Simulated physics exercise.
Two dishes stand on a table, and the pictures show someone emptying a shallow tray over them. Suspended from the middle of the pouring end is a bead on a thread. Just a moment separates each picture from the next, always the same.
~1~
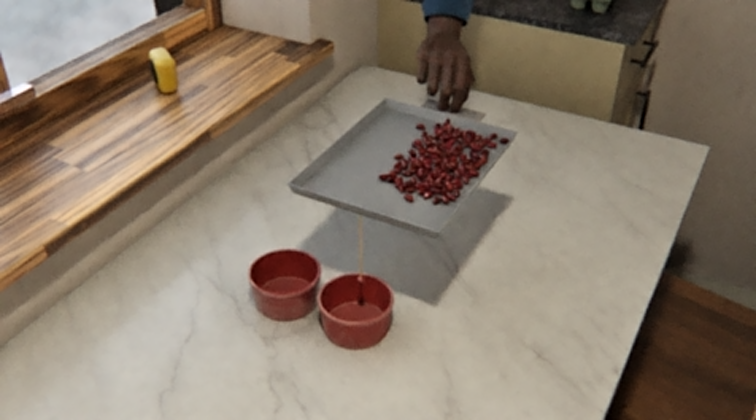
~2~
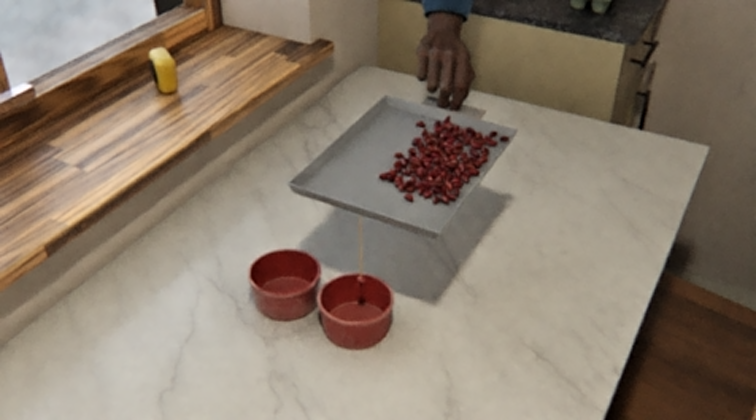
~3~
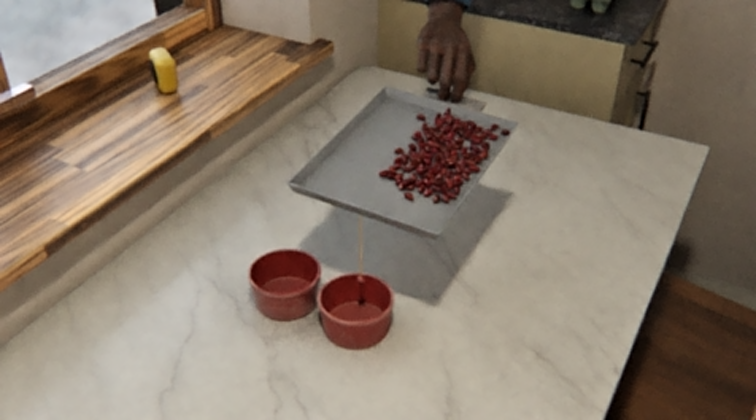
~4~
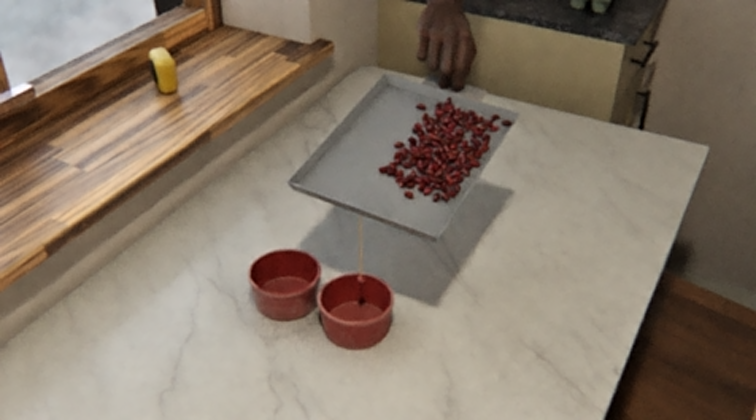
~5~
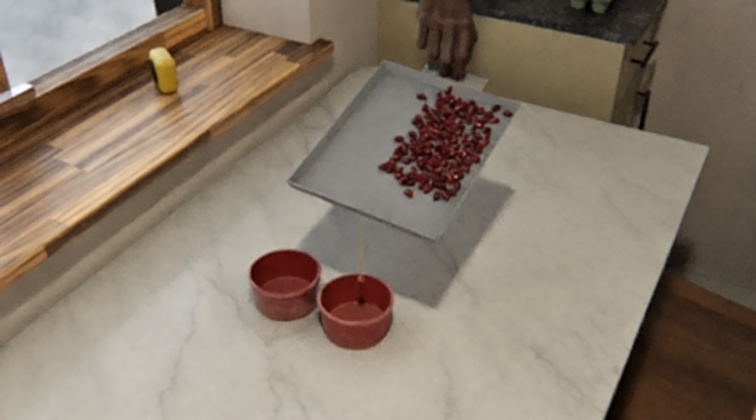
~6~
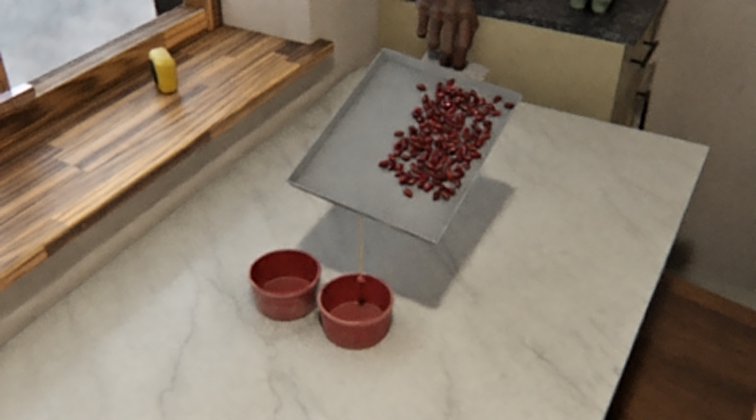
A hand raising the far end of a grey tray of red beans above two red dishes on a marble table.
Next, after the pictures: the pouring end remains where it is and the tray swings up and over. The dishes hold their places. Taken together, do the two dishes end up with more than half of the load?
Catch is a minority.
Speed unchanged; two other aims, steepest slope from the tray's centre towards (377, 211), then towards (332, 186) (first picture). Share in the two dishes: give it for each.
Case one 30 %; case two 80 %.
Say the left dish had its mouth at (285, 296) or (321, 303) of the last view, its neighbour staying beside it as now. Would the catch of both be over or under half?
Together the dishes get less than a half first, then beyond half.
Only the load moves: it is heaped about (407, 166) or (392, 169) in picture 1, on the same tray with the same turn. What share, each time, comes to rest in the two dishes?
You'd get 20 % the first time and 20 % the second.
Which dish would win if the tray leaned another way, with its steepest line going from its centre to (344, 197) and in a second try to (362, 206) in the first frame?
I'd say the one to the left first, then the one to the right.
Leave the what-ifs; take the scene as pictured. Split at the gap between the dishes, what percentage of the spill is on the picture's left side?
Around 0 per cent, give or take.
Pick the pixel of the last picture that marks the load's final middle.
Resting centre, last frame: Roughly (420, 357).
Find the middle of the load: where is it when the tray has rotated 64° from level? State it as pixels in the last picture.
At about (417, 230).
Just after the last frame, tray tipped steeply; the larger part on the tray; about a tenth outside both; roughly a quarter in the air.
A moment on, tray tipped past a quarter turn; just a few on the tray; about a tenth in the right dish; the larger part outside both; about a tenth in the air.
Further on, tray tipped past a quarter turn; about a tenth in the right dish; the larger part outside both.
When it is over, tray tipped past a quarter turn; about a tenth in the right dish; not one in the left dish; the larger part outside both.
